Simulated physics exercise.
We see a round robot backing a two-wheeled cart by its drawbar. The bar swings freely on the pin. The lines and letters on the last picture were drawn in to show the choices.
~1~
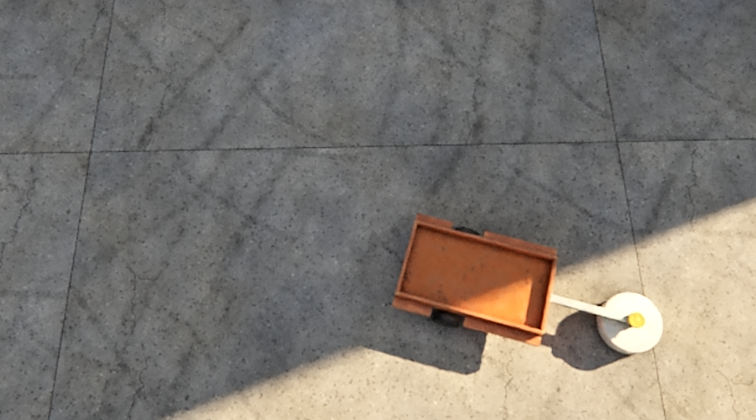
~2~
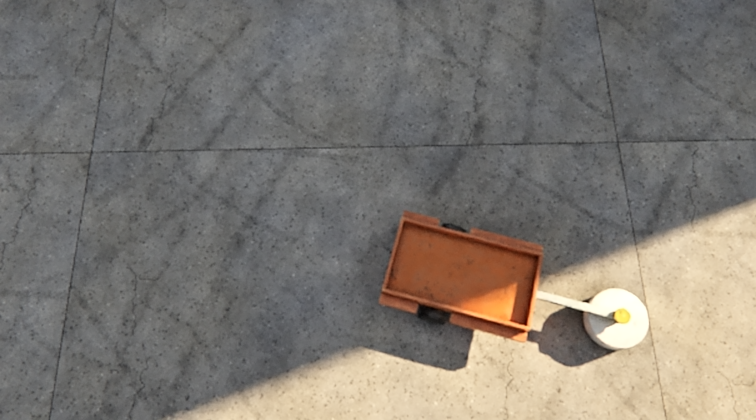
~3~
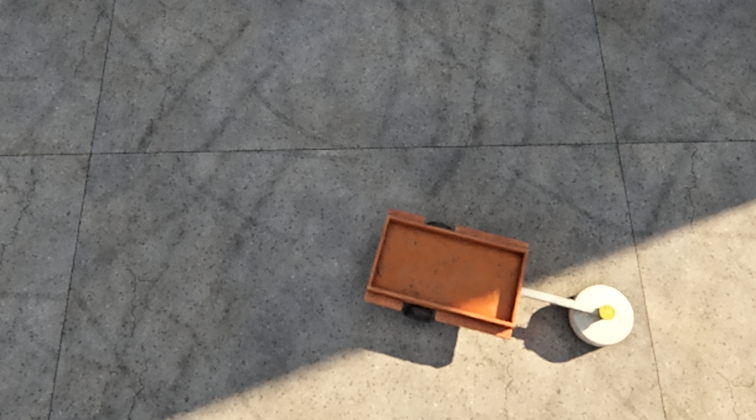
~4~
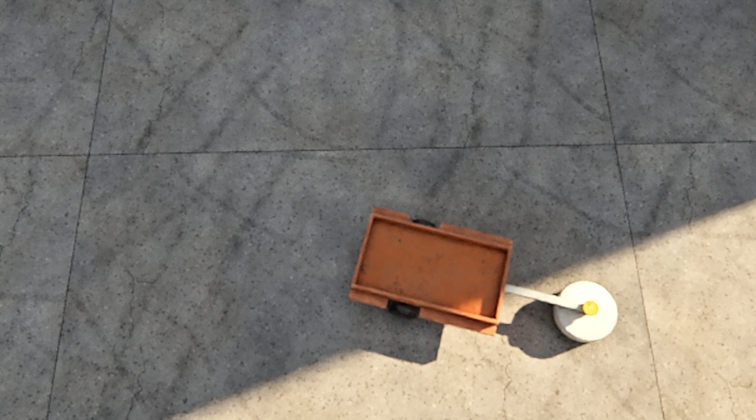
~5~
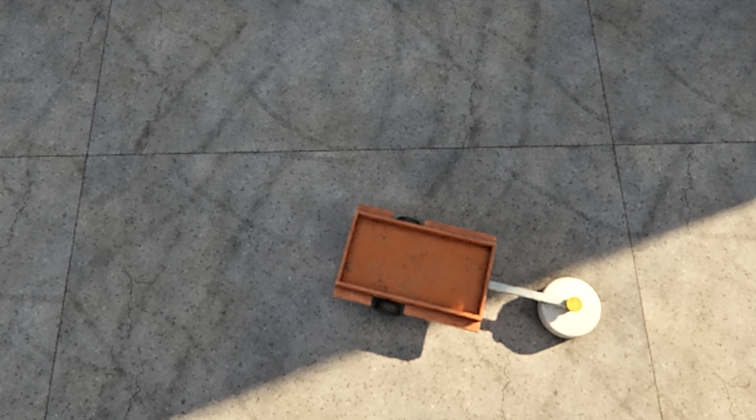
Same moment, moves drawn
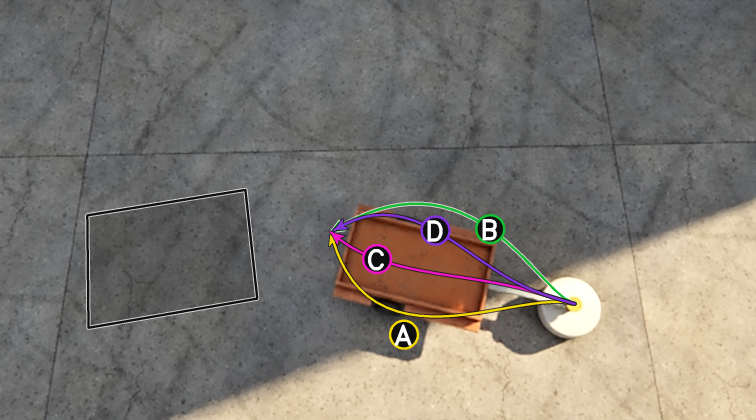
A round white robot backs an orange two-wheeled cart leftward and slightly upward across concrete.
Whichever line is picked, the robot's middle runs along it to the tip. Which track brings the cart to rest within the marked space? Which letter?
With D the cart stands in the bay.
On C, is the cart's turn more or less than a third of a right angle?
It turns less than that.
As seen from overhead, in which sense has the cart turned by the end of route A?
Clockwise.
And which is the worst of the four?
A is the worst.
On the marked copy, A from (575, 304) via (431, 316) to (331, 232); B from (575, 304) via (462, 213) to (331, 232); C from (575, 304) via (442, 274) to (331, 232); D from (575, 304) via (454, 242) to (334, 230); the bay at (170, 256).
Taking D. A third of the way, robot (482, 267), cart (328, 245).
Two thirds of the way, robot (405, 223), cart (251, 241).
When it is over, robot (332, 237), cart (174, 256); the cart stands in the bay.
As for the rest, A leaves the cart at (213, 150), out of the bay; B leaves the cart at (187, 308), out of the bay; C leaves the cart at (181, 206), out of the bay.
